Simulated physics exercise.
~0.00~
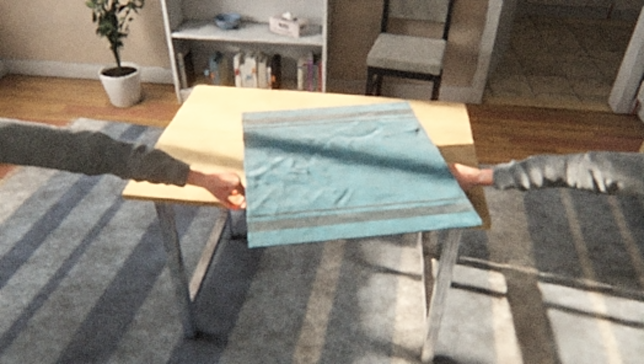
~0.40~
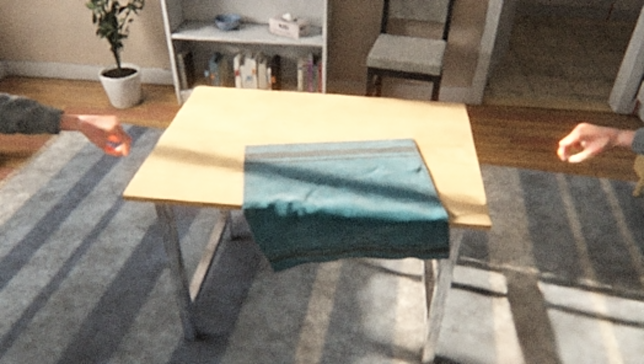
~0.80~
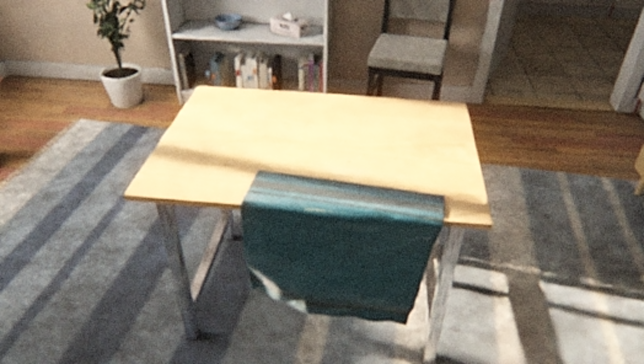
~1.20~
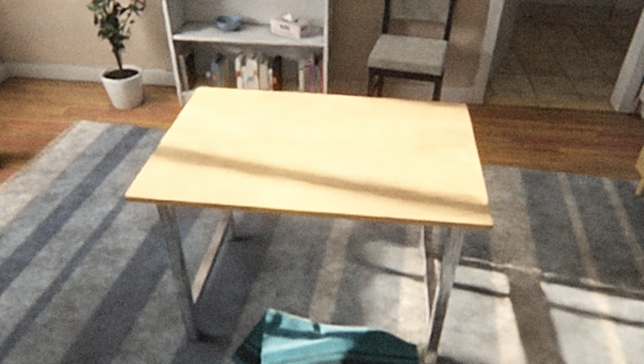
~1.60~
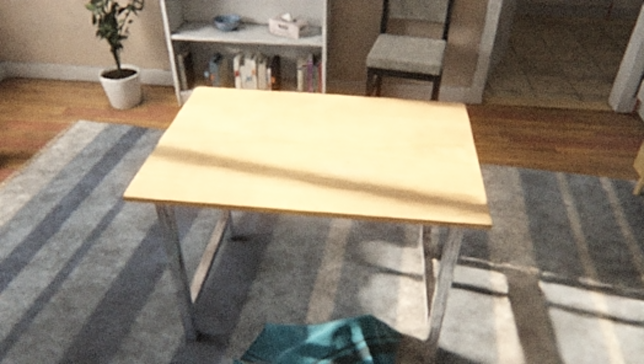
A teal hand towel with pale stripes is held flat by two hands, one reaching in from each side, above the near edge of a light wooden table with grey metal legs. The slightly swaying view looks down into a sunlit room with a striped blue-grey rug, a potted plant at left, a white bookshelf behind and a chair beside it. The hands let go and draw apart, and the towel settles partly on the tabletop. Its overhanging part sags, and it slides over the near edge. It drops off and ends crumpled on the rug, leaving the table bare.
